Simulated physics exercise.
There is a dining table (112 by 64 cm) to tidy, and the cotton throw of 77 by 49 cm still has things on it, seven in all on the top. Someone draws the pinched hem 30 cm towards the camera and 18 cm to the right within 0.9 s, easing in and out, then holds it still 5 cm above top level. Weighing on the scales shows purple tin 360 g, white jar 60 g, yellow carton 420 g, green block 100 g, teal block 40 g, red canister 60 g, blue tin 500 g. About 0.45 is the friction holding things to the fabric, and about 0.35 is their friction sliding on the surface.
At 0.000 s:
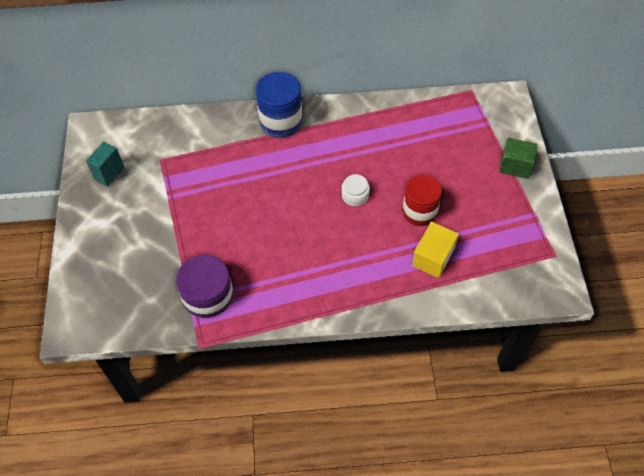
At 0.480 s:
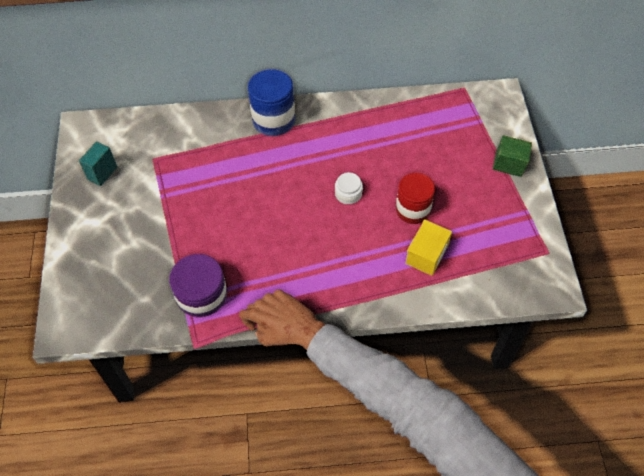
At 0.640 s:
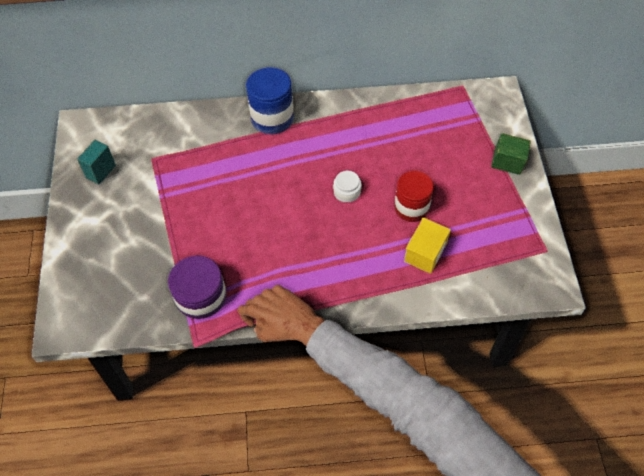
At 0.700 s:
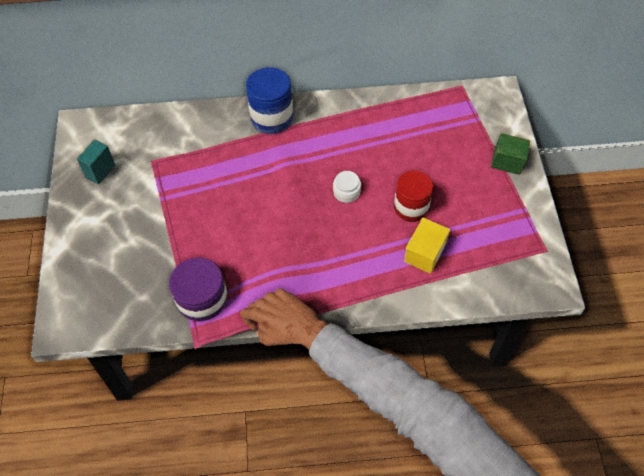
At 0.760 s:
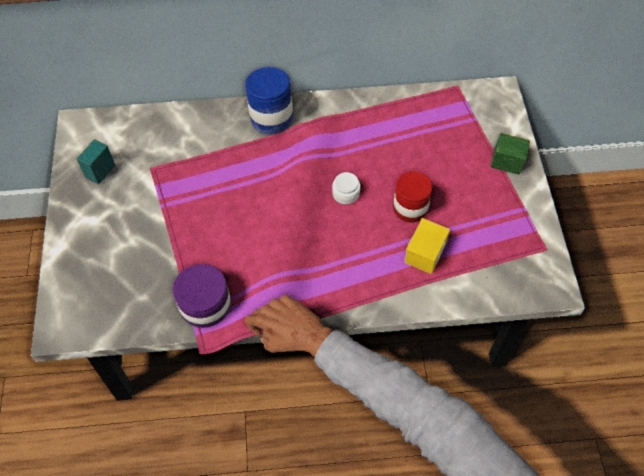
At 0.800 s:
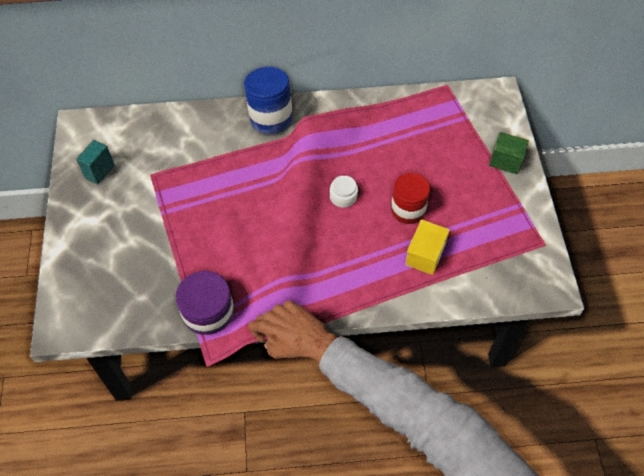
On a dining table, a hand pinches a pink cloth's edge and draws it slightly nearer.
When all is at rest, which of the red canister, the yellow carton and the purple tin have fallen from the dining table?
At the end, the red canister is on; the yellow carton is on; the purple tin is off.
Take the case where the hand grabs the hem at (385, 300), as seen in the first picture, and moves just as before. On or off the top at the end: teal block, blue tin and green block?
Log - teal block: Still on top; blue tin: Still on top; green block: Still on top.
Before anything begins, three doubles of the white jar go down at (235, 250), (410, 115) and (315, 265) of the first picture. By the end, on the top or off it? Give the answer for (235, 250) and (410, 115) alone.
In turn: Goes over, remains.
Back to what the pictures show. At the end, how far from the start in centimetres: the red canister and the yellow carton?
Net shift, approx.: Red canister = 20 cm, yellow carton = 10 cm.
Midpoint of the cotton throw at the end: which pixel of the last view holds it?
The midpoint is close to pixel (311, 314).
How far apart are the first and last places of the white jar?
White jar: About 30 cm.
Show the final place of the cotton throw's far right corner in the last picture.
Roughly (289, 139).
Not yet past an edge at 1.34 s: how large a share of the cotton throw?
I'd say close to 65 per cent of it.
After 1.0 s, 90 % of the cotton throw is still over the top; purple tin 15 cm off its start, red canister 3 cm off its start, yellow carton 1 cm off its start.
After 1.2 s, 80 % of the cotton throw is still over the top; purple tin over the edge, red canister 9 cm off its start, yellow carton 3 cm off its start.
After 1.3 s, 65 % of the cotton throw is still over the top; purple tin over the edge, red canister 15 cm off its start at (372, 232), yellow carton 7 cm off its start at (420, 269).
After 1.5 s, 55 % of the cotton throw is still over the top; purple tin over the edge, red canister 18 cm off its start, yellow carton 10 cm off its start.
After 3.1 s, 55 % of the cotton throw is still over the top; purple tin over the edge, red canister 18 cm off its start at (368, 247), yellow carton 10 cm off its start at (418, 282), white jar 28 cm off its start at (305, 291).
